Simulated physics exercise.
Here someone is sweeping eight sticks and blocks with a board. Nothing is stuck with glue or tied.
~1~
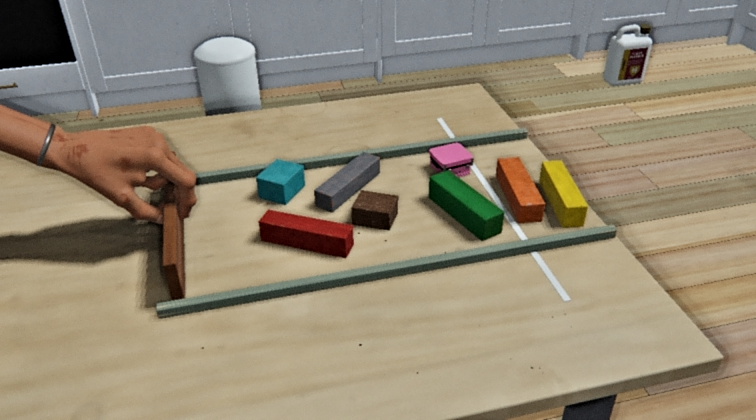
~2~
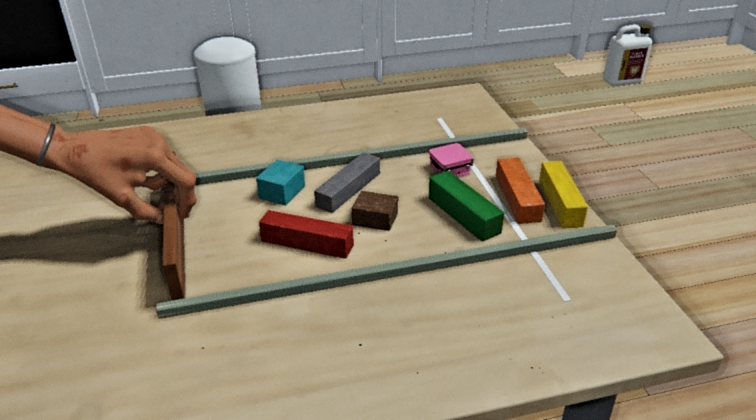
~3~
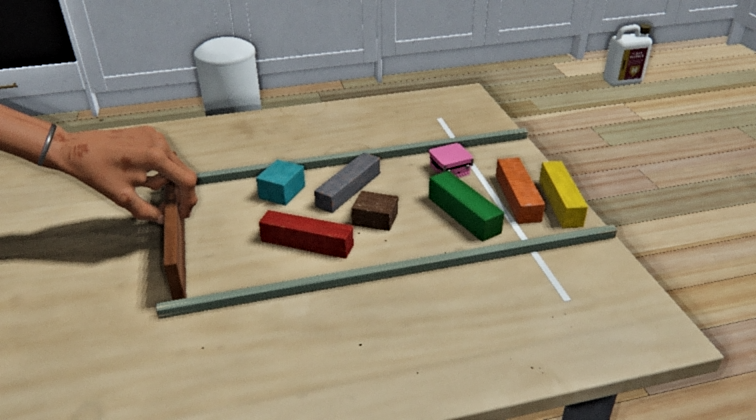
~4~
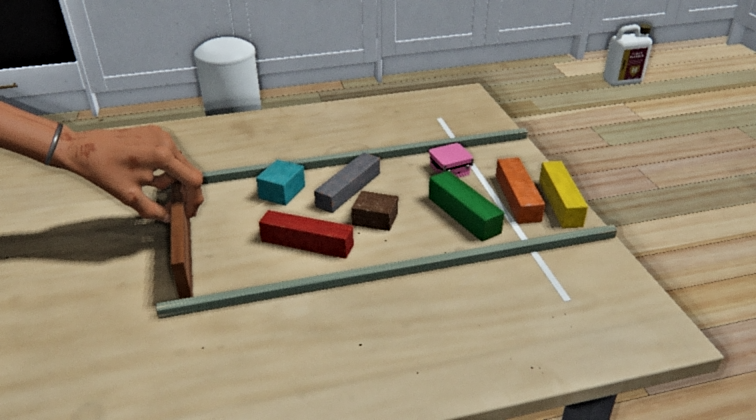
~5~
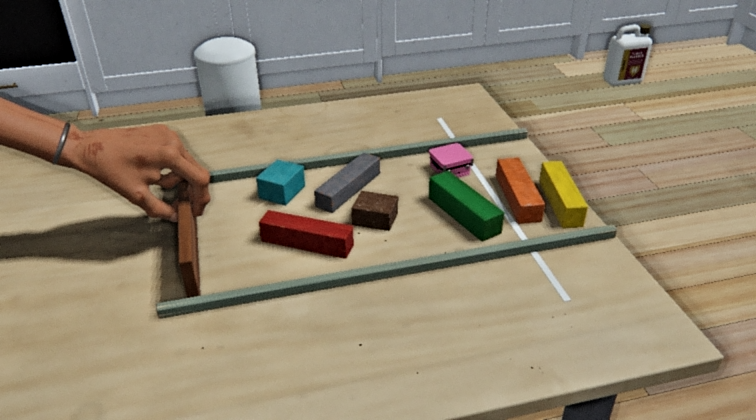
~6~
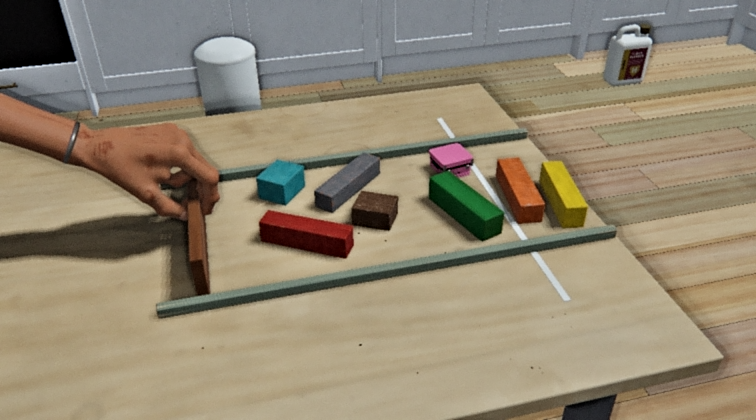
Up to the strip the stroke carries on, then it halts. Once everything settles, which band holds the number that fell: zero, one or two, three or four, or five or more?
Watch it: Hardly any - one or two - go plunging down.
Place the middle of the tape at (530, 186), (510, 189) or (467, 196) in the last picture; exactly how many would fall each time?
Respectively 5, 2 and 1.
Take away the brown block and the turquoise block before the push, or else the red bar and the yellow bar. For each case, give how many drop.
Result: 0 in the first case, with 0 in the second.
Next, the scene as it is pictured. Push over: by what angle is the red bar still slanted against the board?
Misalignment: Close to 0°.
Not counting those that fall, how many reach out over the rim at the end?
The tally is 2.
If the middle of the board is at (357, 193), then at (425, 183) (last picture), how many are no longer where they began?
First 4, after that 7.
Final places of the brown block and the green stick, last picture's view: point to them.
First object about (536, 182); second object about (572, 193).
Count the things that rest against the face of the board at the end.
That number would be 3.
A little later, none off yet; yellow bar at rest near (562, 193); orange bar at rest near (519, 189); pink case at rest near (450, 162).
When it is over, the number that fall off is one or two; down, orange bar and yellow bar.
